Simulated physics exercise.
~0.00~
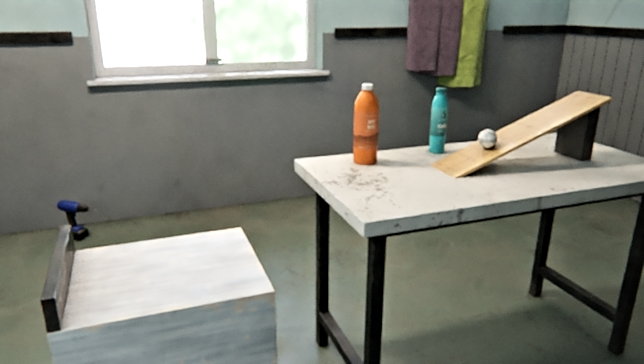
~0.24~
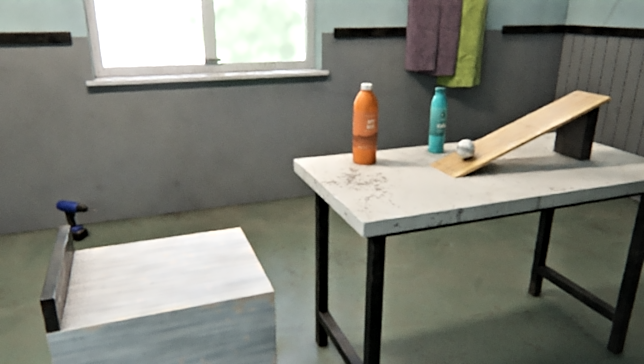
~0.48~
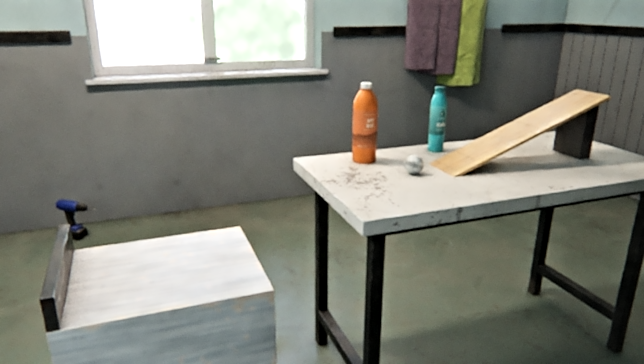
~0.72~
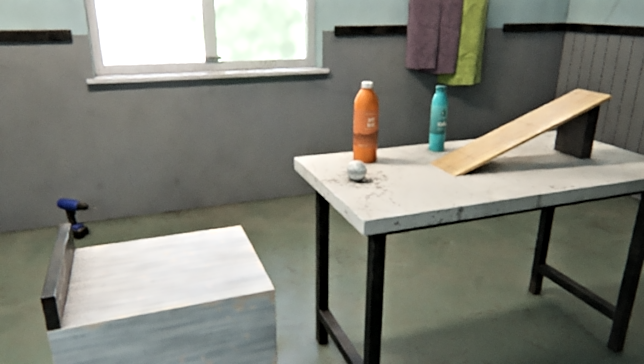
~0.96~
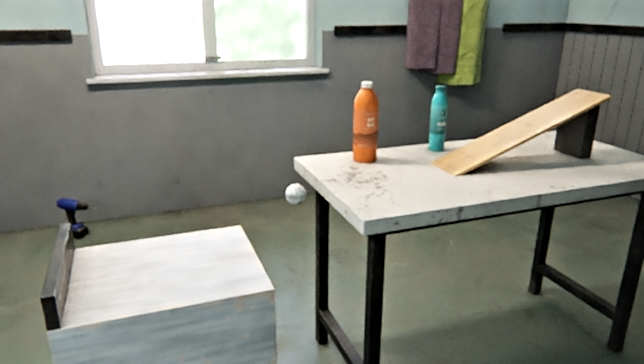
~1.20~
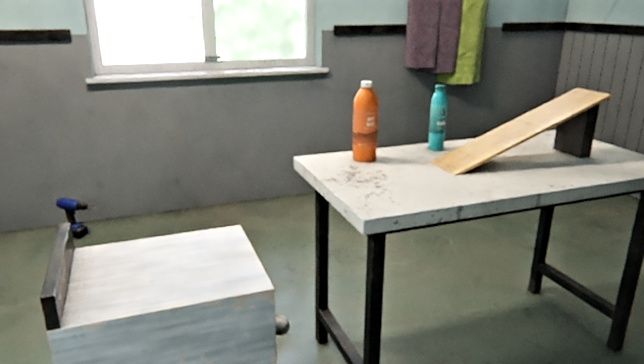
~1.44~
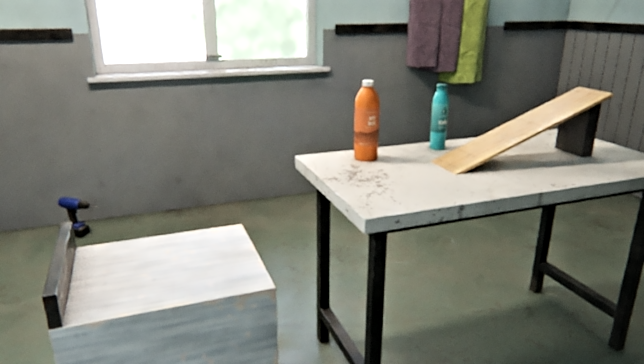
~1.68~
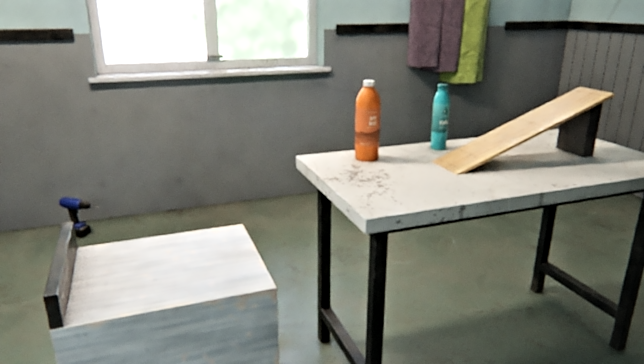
A white ball rolled down a wooden ramp and left across the table, passing in front of a turquoise bottle and an orange one, then dropped off the edge, fell short of the white cabinet and disappeared from view in the gap.
